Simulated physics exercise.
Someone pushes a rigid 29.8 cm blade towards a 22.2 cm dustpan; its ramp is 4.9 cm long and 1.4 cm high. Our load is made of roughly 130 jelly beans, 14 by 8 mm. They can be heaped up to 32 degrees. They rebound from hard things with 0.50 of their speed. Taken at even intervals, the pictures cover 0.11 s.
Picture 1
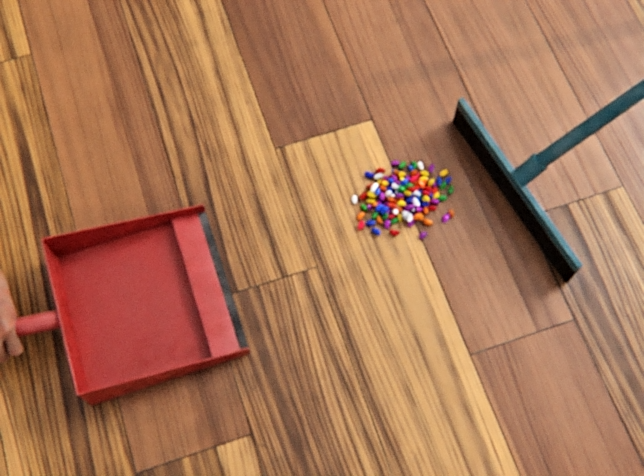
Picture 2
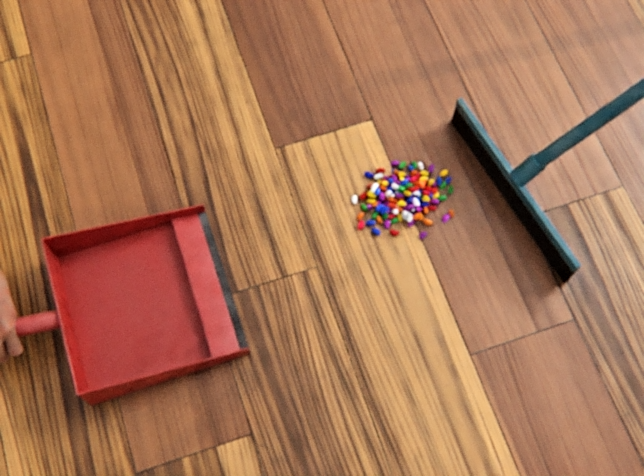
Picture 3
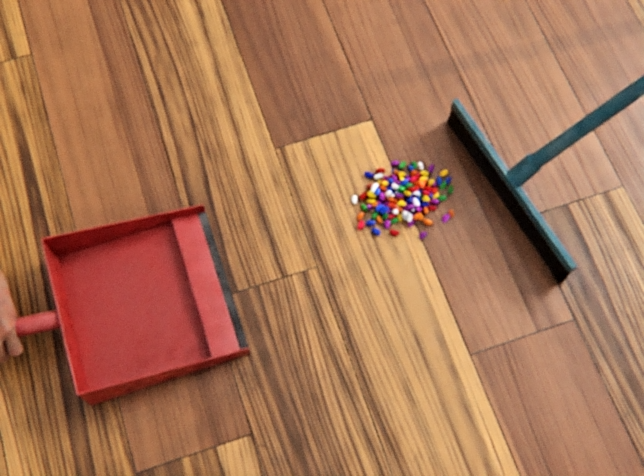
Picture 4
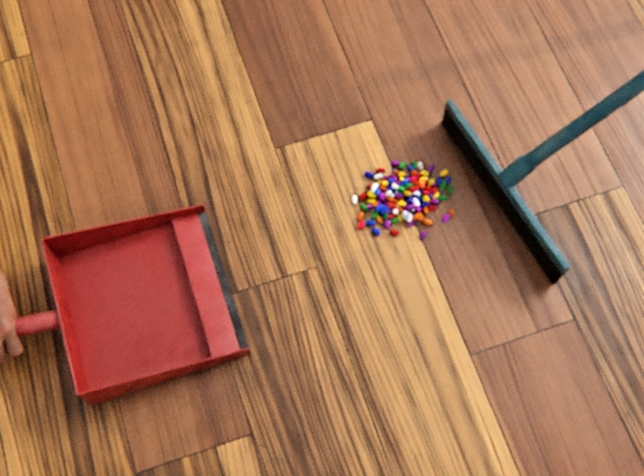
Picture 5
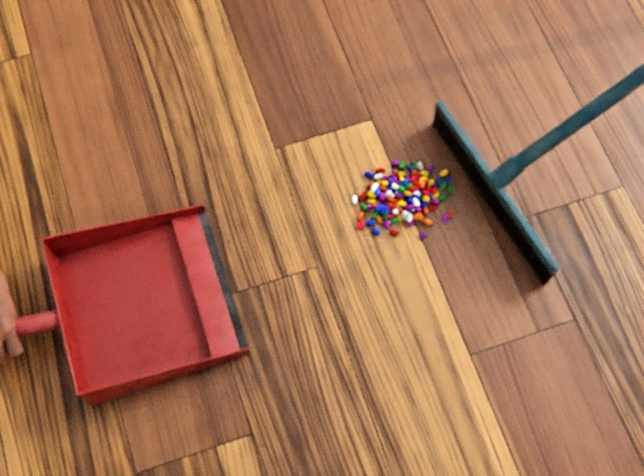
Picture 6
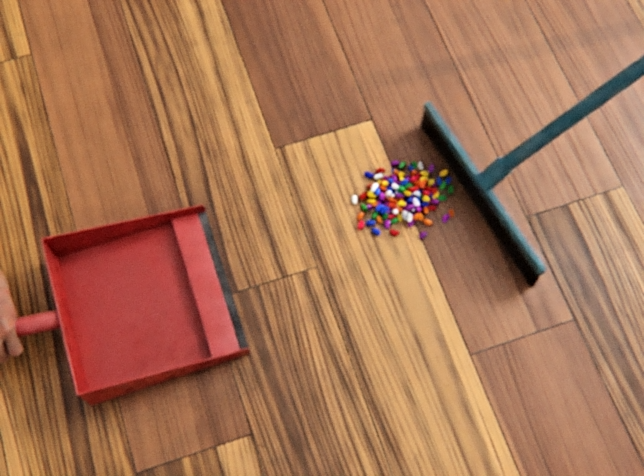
A dark green blade on a long handle slid slowly left across the wooden floor towards a small heap of colourful pieces, which stayed put while a hand held a red dustpan still at the left.
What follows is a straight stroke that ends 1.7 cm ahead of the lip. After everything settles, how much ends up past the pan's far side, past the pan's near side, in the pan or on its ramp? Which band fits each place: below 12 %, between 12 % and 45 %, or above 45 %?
Past the pan's far side: A middling share; past the pan's near side: A small share; in the pan or on its ramp: A middling share.
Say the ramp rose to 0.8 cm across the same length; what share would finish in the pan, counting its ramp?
That would give something like 30 per cent.
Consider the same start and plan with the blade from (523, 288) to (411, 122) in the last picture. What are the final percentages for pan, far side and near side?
Split: Pan = 60, far = 10, near = 10.
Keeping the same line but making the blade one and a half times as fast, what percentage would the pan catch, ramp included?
I'd put it at close to 50 per cent.
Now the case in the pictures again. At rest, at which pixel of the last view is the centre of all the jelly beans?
(216, 252) or so.
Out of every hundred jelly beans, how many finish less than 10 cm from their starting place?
Near 0 per cent.
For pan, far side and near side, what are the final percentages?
Far side 20, near side 5, pan 25.
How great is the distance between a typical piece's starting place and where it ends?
Some 30 cm.
Then, 0.21 s after the last picture, middle of the blade 21 cm from the lip; 0 % over the lip, far side 5 %, near side 0 %.
Then, 0.34 s after the last picture, middle of the blade 10 cm from the lip; 0 % over the lip, far side 15 %, near side 0 %.
Then, 0.61 s after the last picture, middle of the blade 4 cm from the lip; 30 % over the lip, far side 20 %, near side 5 %.
In the end, far side 20 %, near side 5 %, pan 25 %, in front of the lip or behind the blade 50 %.
